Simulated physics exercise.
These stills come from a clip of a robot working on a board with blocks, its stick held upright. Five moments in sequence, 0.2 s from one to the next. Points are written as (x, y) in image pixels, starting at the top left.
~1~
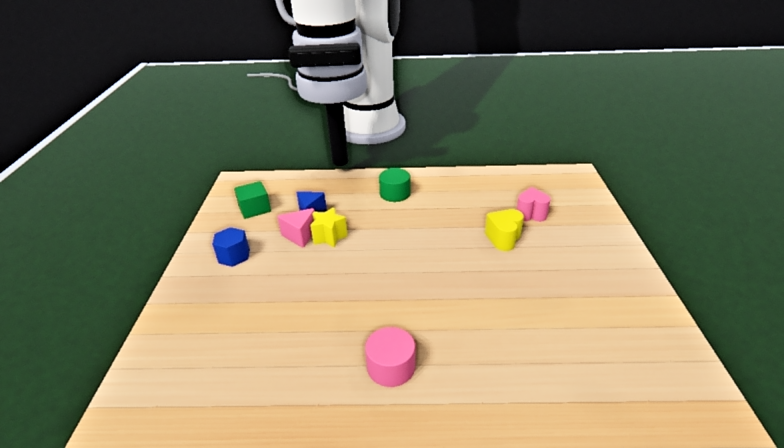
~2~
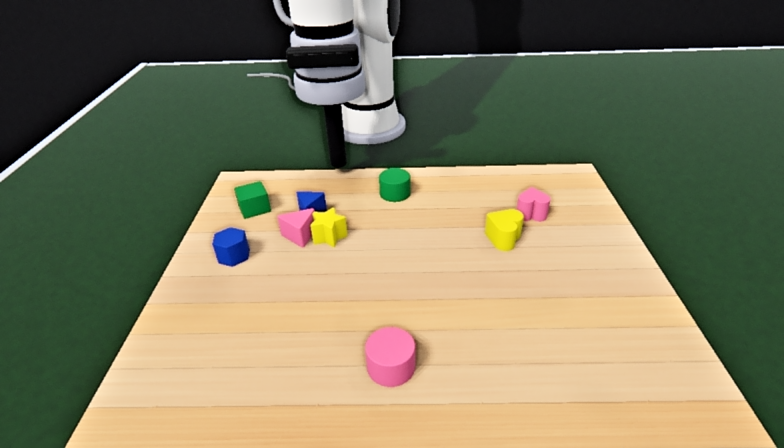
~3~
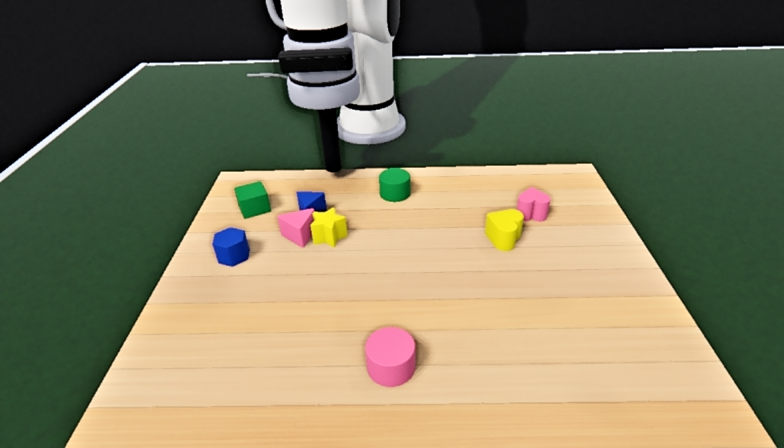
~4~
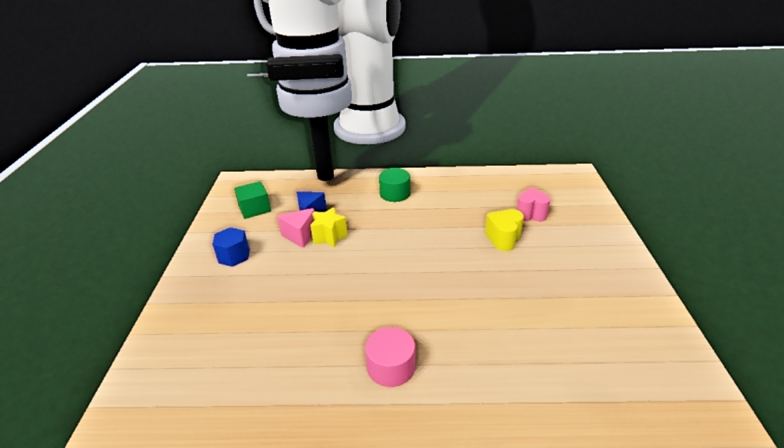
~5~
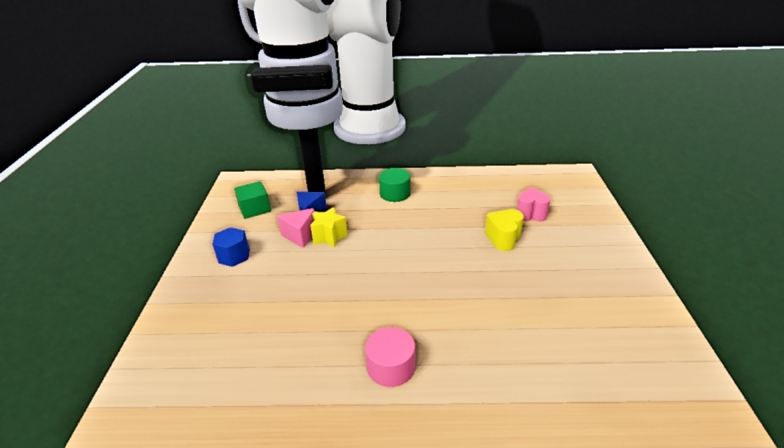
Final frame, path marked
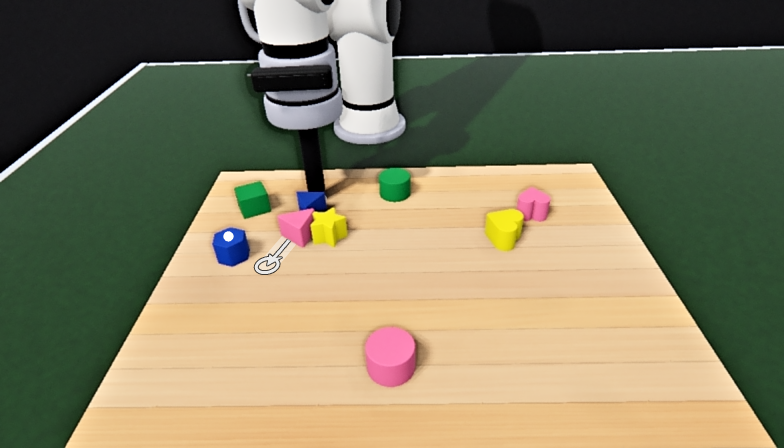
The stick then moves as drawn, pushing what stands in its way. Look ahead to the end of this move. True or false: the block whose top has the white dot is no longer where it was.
The statement is incorrect.
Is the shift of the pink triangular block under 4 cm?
No, it doesn't check out.
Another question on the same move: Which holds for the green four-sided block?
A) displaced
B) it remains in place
B - it remains in place.
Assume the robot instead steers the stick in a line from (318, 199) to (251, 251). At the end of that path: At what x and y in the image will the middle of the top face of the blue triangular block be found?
Most likely (302, 206).
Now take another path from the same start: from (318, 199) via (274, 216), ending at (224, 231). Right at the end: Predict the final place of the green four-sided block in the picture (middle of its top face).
Somewhere near (236, 191).
Drawn move, from (318, 199) over (305, 219) and (288, 241) to (267, 265); the dot is on the blue six-sided block.
What follows on the original path. One third of the way, stick at (304, 210); pink triangular block at (293, 226), turned 30° clockwise; blue triangular block at (303, 211), turned 25° anticlockwise; yellow star block at (332, 222), turned 45° anticlockwise.
Two thirds of the way, stick at (287, 232); pink triangular block at (291, 239), turned 25° clockwise; blue triangular block at (302, 226), turned 55° anticlockwise; yellow star block at (332, 225), turned 75° anticlockwise.
At the end, stick at (265, 256); blue six-sided block still; green four-sided block still; pink triangular block at (287, 249), turned 25° anticlockwise; blue triangular block at (301, 229), turned 70° anticlockwise; yellow star block at (333, 225), turned 80° anticlockwise.
